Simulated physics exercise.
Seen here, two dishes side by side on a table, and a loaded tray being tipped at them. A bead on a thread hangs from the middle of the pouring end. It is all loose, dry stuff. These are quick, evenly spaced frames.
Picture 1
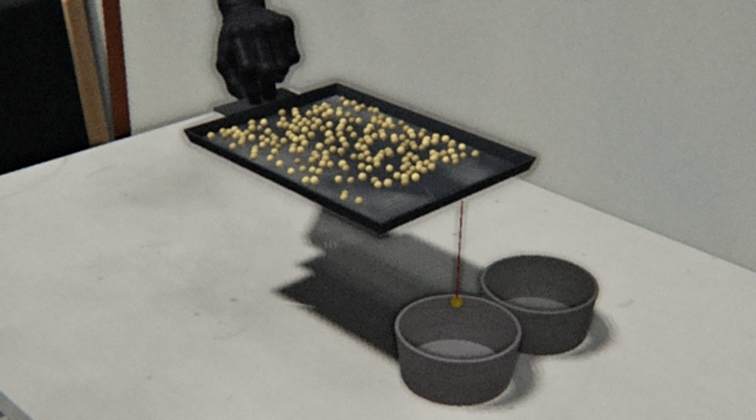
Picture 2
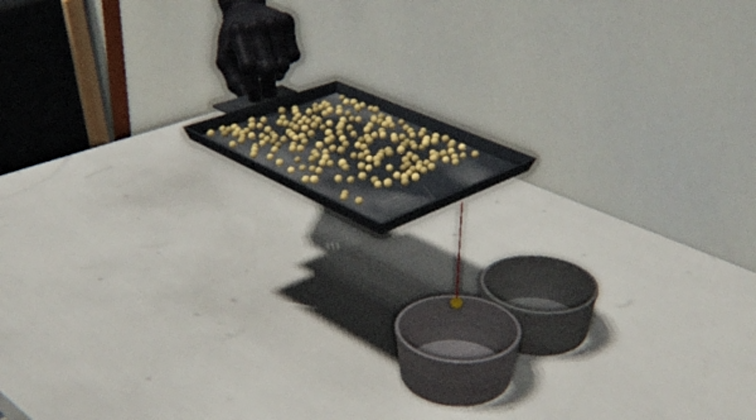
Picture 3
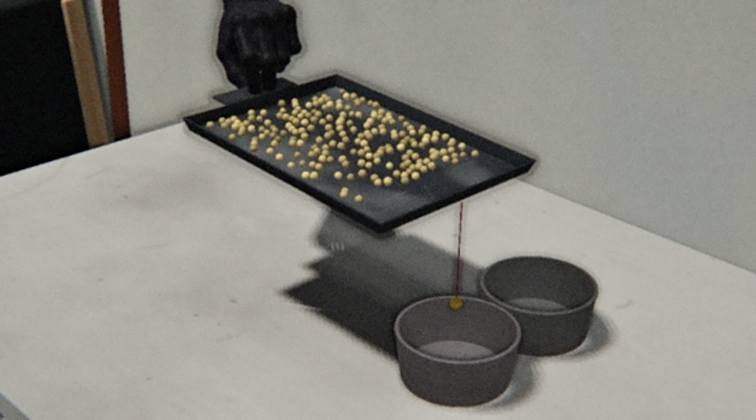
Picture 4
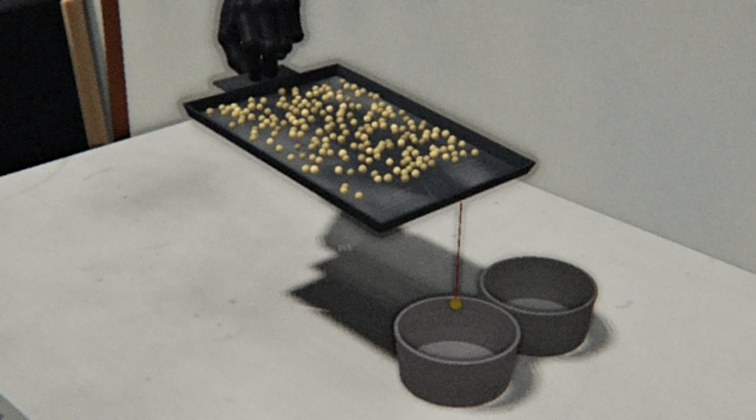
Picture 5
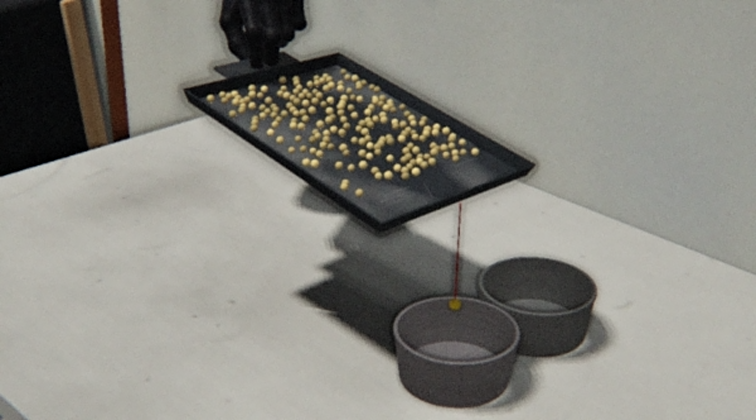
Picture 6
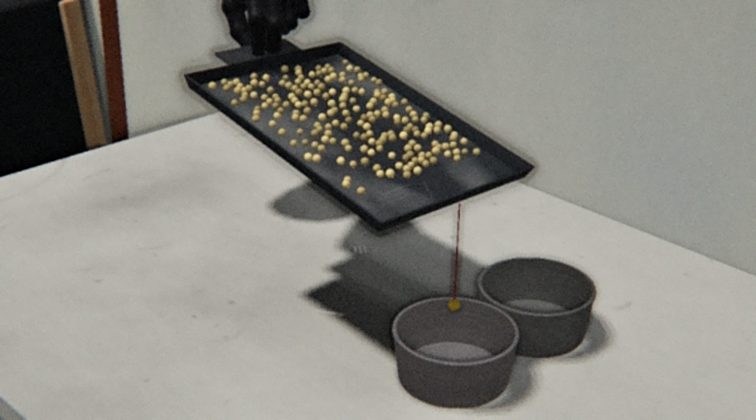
A dark tray of pale yellow soya beans starts out nearly level, held at its far left end by a black-gloved hand above two grey dishes on a table. The hand then rises, steadily lifting that end so the tray slopes down toward the right, while the beans stay scattered across it.
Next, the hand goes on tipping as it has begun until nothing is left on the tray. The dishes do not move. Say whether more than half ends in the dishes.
They take the larger part between them.
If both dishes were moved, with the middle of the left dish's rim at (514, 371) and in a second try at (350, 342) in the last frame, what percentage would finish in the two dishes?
In turn 10 and 0 in a hundred.
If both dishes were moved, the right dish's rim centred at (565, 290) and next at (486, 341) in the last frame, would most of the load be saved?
The first try: Over half. The second: Below a half.
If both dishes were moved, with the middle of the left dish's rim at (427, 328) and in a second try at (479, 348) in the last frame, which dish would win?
First the right dish, then the right dish.
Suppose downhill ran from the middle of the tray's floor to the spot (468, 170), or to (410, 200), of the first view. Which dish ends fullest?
One: Right. Two: The left one.
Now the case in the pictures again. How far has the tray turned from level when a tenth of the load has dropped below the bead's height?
Around 50° of tilt.
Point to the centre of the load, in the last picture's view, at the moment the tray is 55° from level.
Close to (494, 181).
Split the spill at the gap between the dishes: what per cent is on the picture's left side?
Some 0 per cent.
Just after the last frame, tray tipped steeply; the larger part on the tray; about a tenth in the left dish; about a tenth in the right dish; just a few outside both; about a tenth in the air.
A moment on, tray tipped right over; about a tenth on the tray; roughly a quarter in the left dish; roughly half in the right dish; about a tenth outside both; roughly a quarter in the air.
Further on, tray tipped past a quarter turn; roughly a quarter in the left dish; roughly half in the right dish; about a tenth outside both.
When it is over, tray tipped past a quarter turn; roughly a quarter in the left dish; roughly half in the right dish; about a tenth outside both.
